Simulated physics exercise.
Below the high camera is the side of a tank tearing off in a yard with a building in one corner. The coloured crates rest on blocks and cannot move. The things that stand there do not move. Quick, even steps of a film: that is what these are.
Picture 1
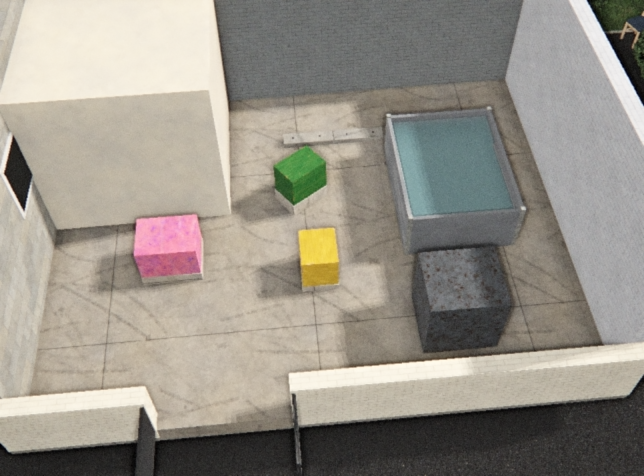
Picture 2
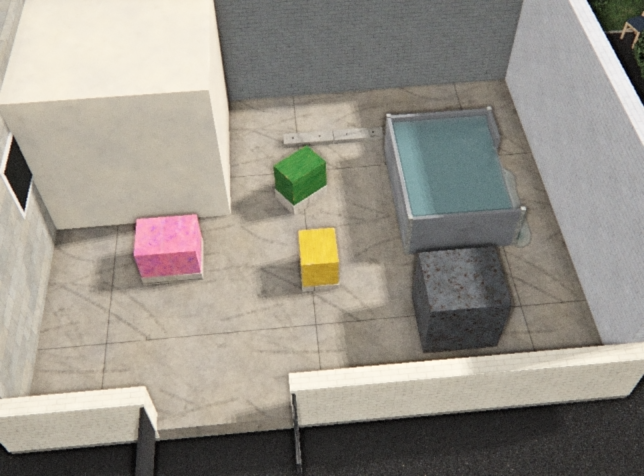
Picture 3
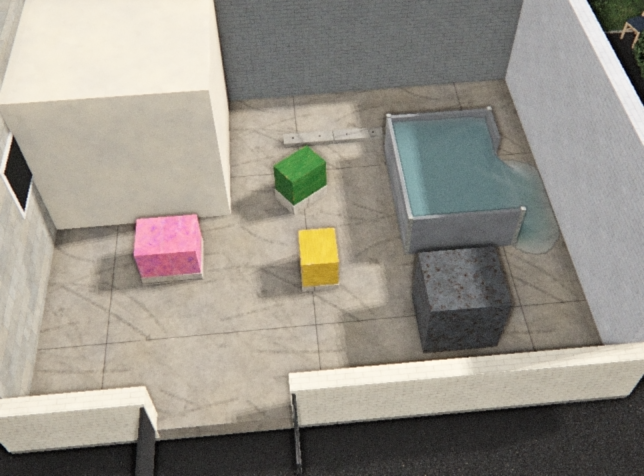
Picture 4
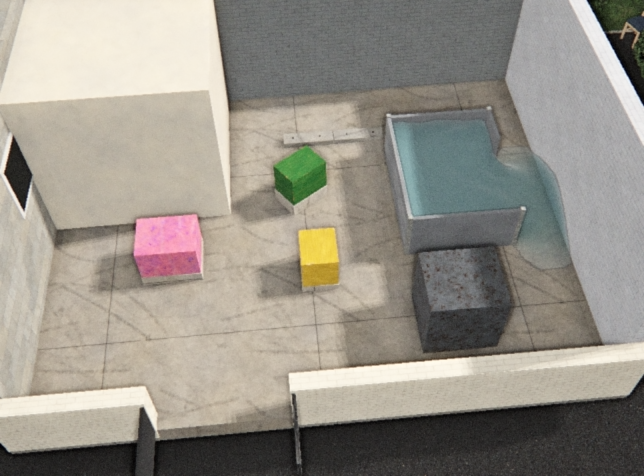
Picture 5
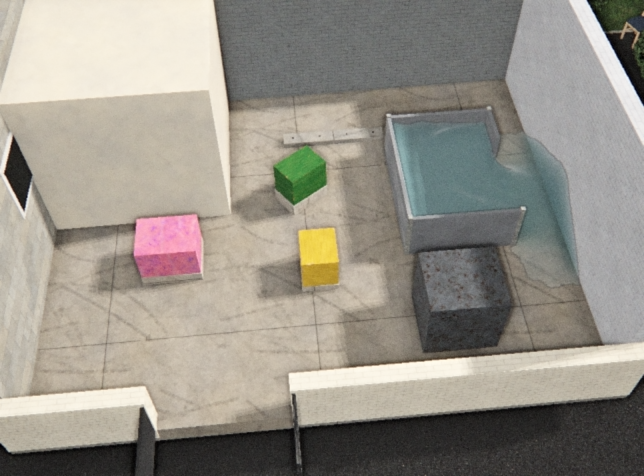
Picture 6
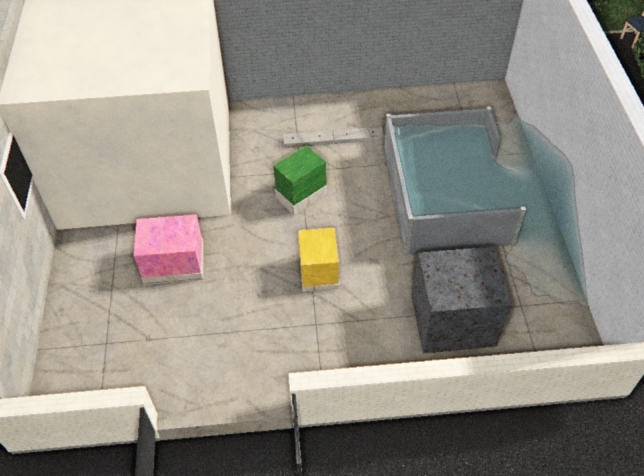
Water tank in a walled yard losing its right side, water pouring out and spreading against the right wall past motionless blocks.
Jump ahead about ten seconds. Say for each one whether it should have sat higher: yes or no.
Yellow crate - no; green crate - no; pink crate - no.
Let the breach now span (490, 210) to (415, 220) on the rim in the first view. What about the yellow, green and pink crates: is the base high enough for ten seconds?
Going crate by crate, the yellow one gets flooded, the green one comes through dry and the pink one comes through dry.
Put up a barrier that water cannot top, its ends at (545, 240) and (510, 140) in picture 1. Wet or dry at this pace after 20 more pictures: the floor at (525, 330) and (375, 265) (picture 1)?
Reached, untouched.
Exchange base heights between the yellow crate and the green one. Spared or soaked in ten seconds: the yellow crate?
I'd say the yellow crate is unharmed.
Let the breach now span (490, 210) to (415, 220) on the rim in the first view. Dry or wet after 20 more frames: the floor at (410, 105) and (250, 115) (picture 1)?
Taking the two spots in turn: Parched and parched.
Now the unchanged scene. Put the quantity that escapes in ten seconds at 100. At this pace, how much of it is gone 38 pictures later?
It comes to around 20 per cent.
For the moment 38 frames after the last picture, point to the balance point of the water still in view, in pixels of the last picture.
That puts it at around (391, 226).
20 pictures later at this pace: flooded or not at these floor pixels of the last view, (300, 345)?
Answer: Flooding.
A moment on, water covers 20 % of the floor; the yellow crate not reached, the green crate not reached, the pink crate not reached.
Next, water covers 30 % of the floor; the yellow crate not reached, the green crate not reached, the pink crate not reached.
Then, water covers 55 % of the floor; the yellow crate water round its plinth, the green crate not reached, the pink crate not reached.
Later, water covers 85 % of the floor; the yellow crate water round its plinth, the green crate water round its plinth, the pink crate water round its plinth.
In the end, water covers 95 % of the floor; the yellow crate stayed above the water, the green crate stayed above the water, the pink crate stayed above the water.
